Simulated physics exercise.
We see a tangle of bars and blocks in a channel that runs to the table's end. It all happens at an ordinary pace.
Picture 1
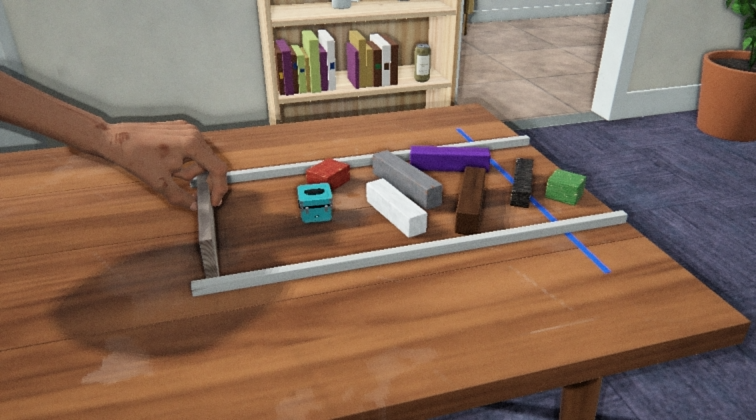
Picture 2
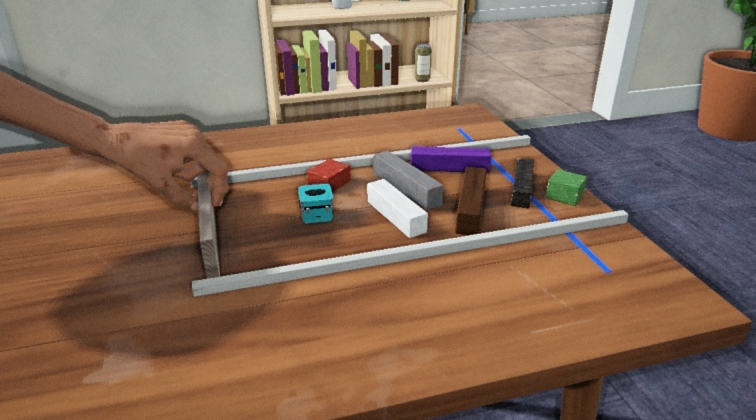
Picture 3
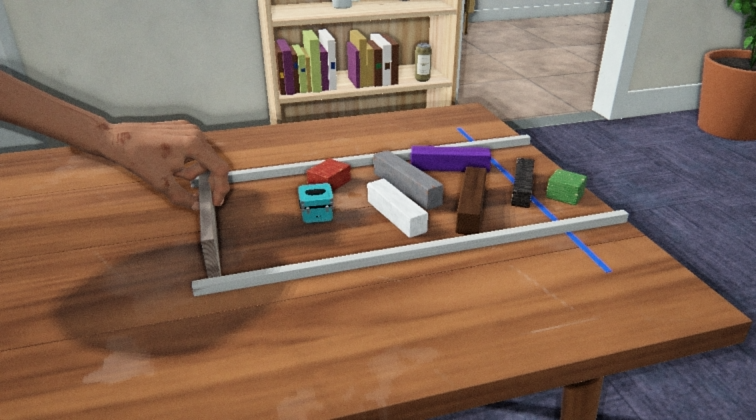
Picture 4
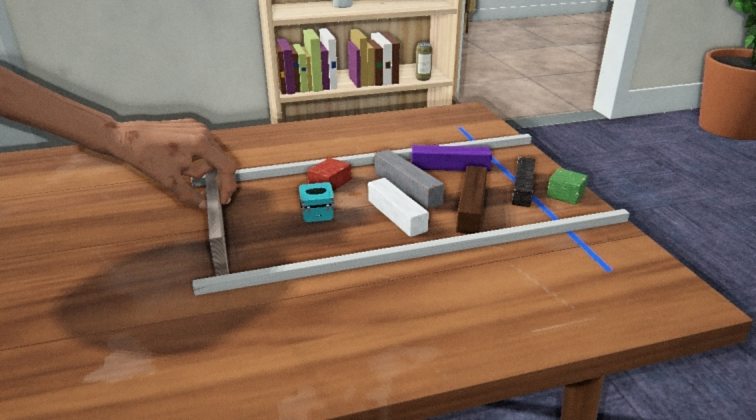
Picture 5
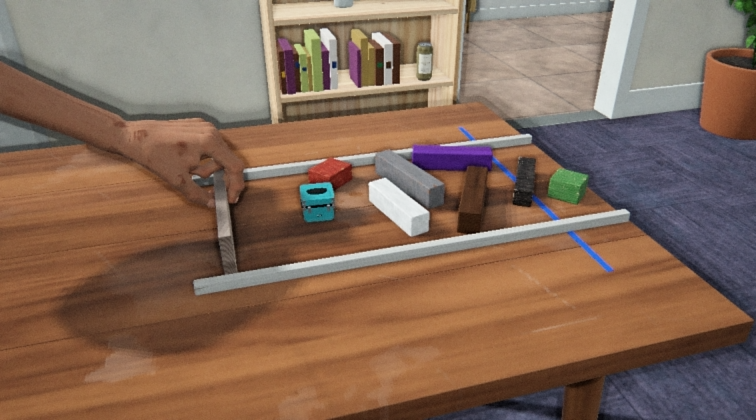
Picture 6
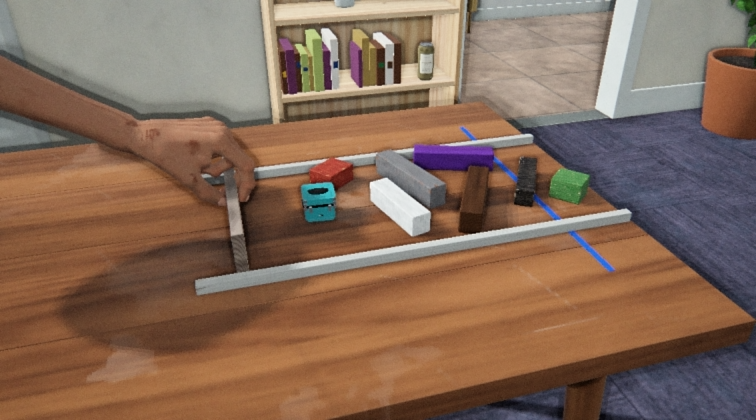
A hand at the left holds a board upright between two pale rails on a wooden table, keeps it still at first, then slides it a short way right, seen from above at an angle. Between the rails lie teal and red blocks, white, grey, brown and black bars, a purple stick and, far right, a green block near blue tape. These pieces stay put, and the view barely shifts.
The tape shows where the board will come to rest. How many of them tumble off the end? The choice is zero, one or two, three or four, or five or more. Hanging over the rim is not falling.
The number that fall off is three or four.
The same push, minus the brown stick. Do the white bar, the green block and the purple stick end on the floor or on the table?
The white bar does not fall; the green block falls; the purple stick is lost.
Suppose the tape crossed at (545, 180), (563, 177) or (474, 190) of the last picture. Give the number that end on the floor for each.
The counts: 5, 7 and 0.
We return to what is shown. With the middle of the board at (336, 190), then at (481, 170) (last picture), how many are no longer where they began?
By then 2, and 8.
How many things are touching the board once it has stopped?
In contact: 2.
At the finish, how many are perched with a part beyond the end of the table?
Overhanging: 2.
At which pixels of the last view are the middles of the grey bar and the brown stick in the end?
About (549, 152), and the other about (593, 187).
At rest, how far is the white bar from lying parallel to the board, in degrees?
Roughly 30° out of line.
A little later, none off yet; green block at rest near (570, 186); black bar at rest near (526, 180); purple stick at rest near (453, 158).
Next, none off yet; green block at rest near (572, 186); black bar shifted a little near (543, 181); purple stick shifted about its own width near (503, 153).
When it is over, the number that fall off is three or four; down, purple stick, black bar and green block.
